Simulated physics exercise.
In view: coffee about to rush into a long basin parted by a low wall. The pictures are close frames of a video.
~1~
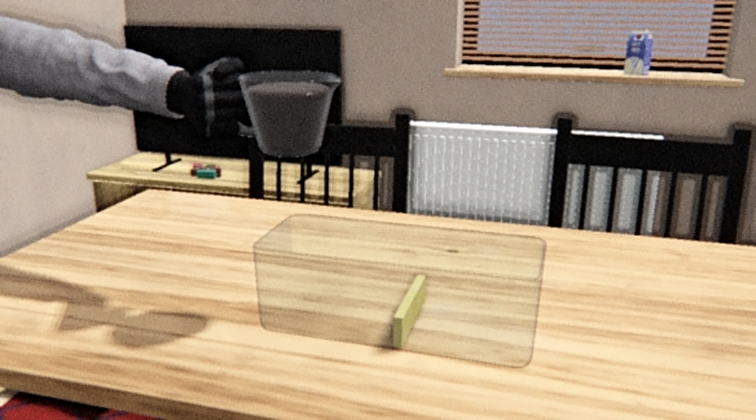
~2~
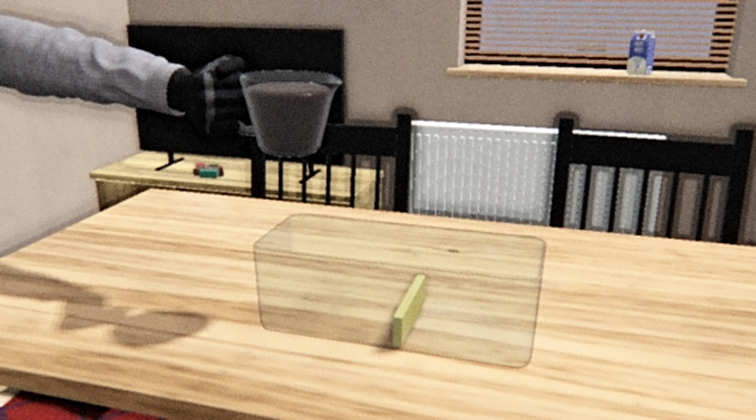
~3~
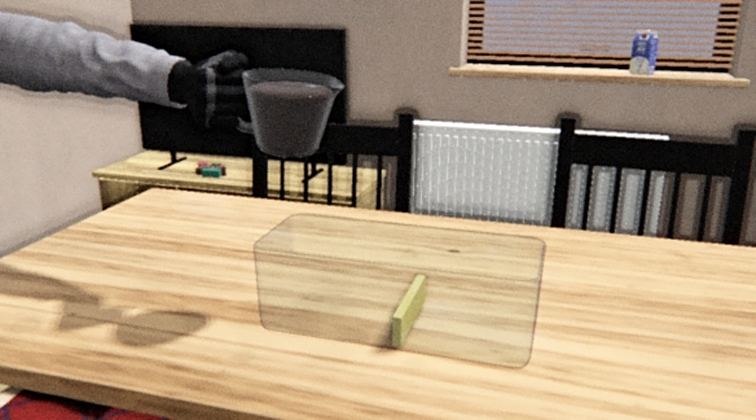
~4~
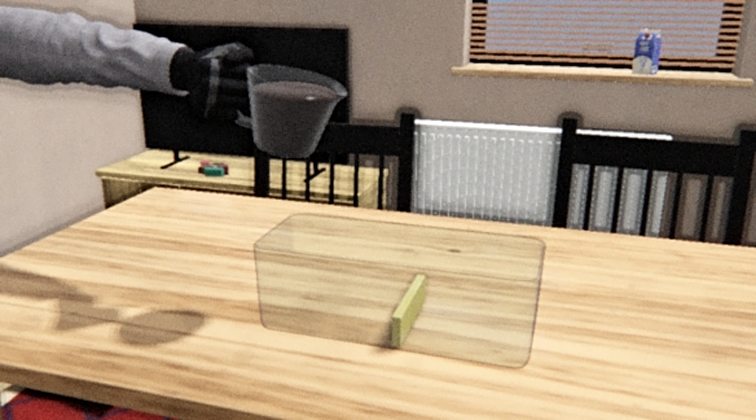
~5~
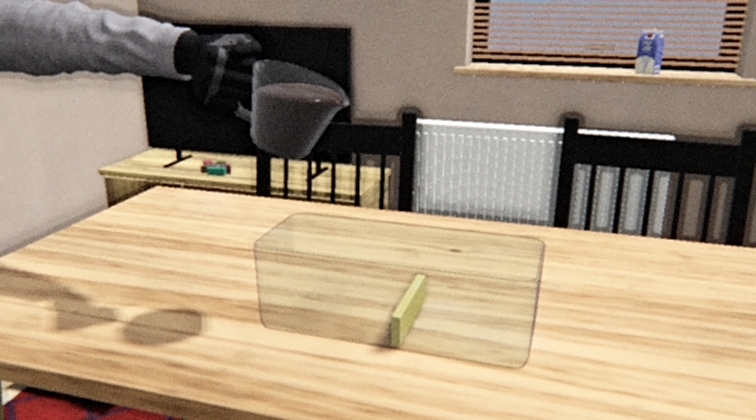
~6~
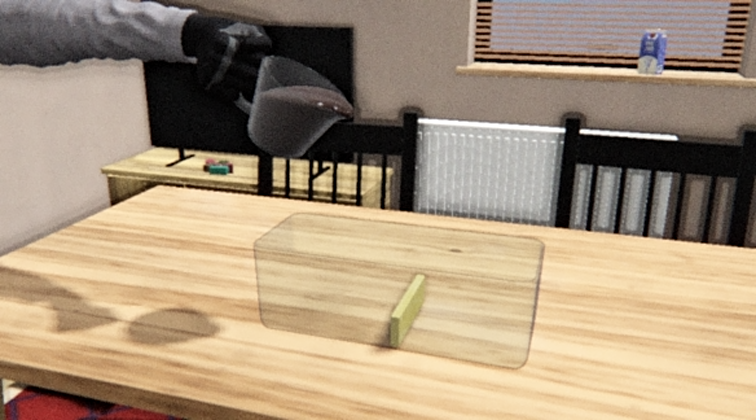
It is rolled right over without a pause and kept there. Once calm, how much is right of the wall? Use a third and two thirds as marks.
It comes to not even a third.
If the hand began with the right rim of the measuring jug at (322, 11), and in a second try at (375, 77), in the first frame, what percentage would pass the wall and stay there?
Roughly 5 per cent, and 65 per cent.
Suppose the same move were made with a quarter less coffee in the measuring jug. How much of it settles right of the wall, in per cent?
Near 5 %.
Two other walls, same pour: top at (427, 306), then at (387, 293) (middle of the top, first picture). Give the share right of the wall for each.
About 10 and 45 per cent.
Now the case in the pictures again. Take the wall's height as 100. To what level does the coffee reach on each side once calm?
Left about 40, right about 0.
A moment on, the measuring jug is tipped on its side and 38 per cent is still to pour, 23 is left of the wall and 2 right of it.
Next, the measuring jug is tipped right over and 4 per cent is still to pour, 79 is left of the wall and 4 right of it.
Then the measuring jug is tipped right over and 0 per cent is still to pour, 87 is left of the wall and 8 right of it.
Later the measuring jug is tipped right over and 0 per cent is still to pour, 87 is left of the wall and 9 right of it.
In the end 87 per cent lies left of the wall, 9 right of it and 4 outside.
